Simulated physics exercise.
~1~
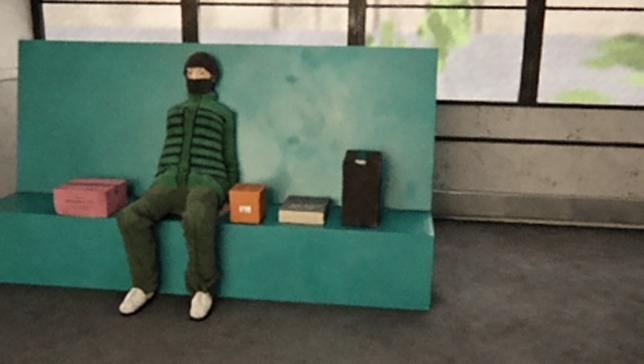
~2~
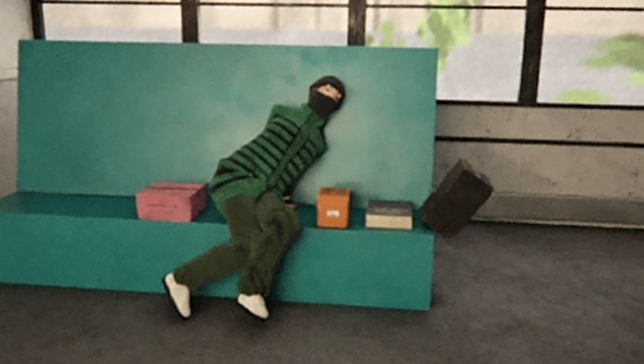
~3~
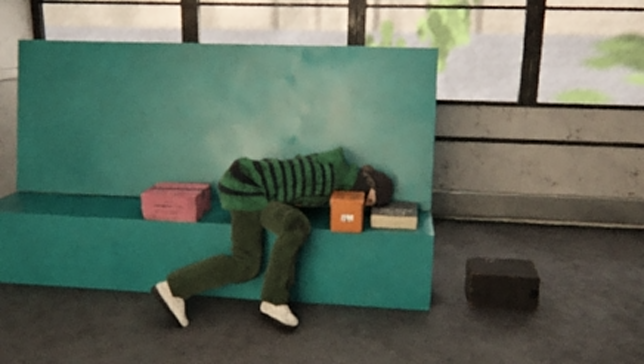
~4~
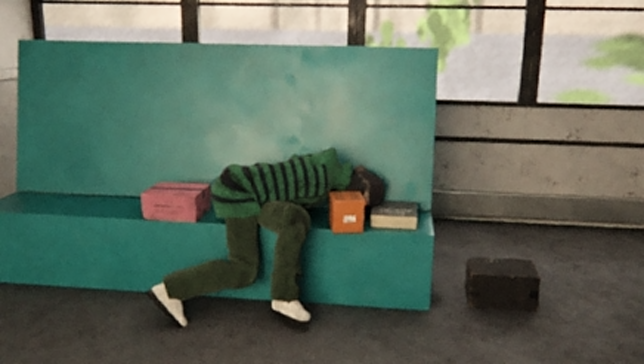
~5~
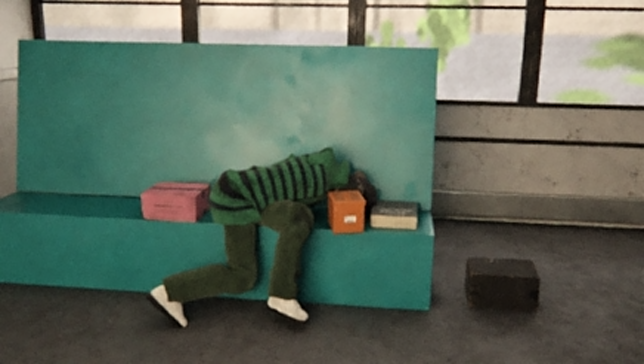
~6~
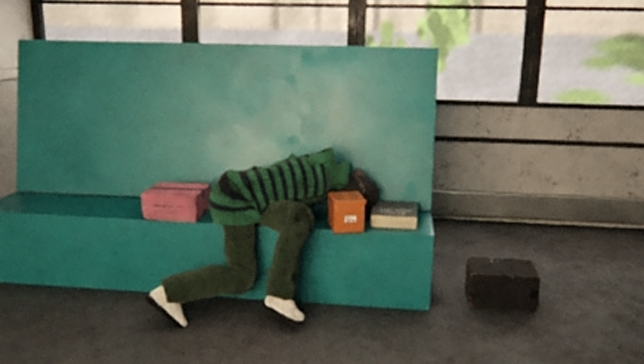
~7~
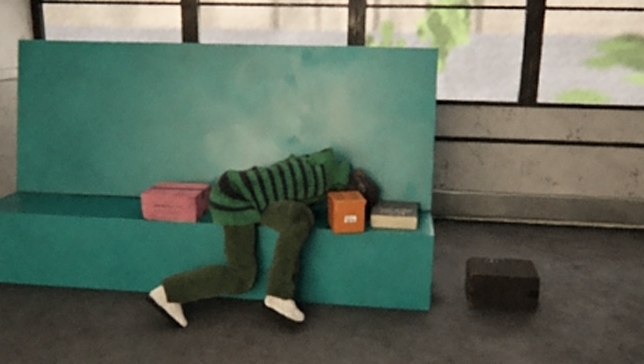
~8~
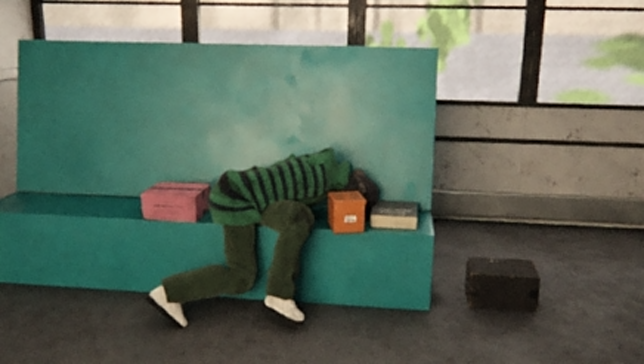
The masked sleeper slumps right across the bench as a black pack tumbles off.
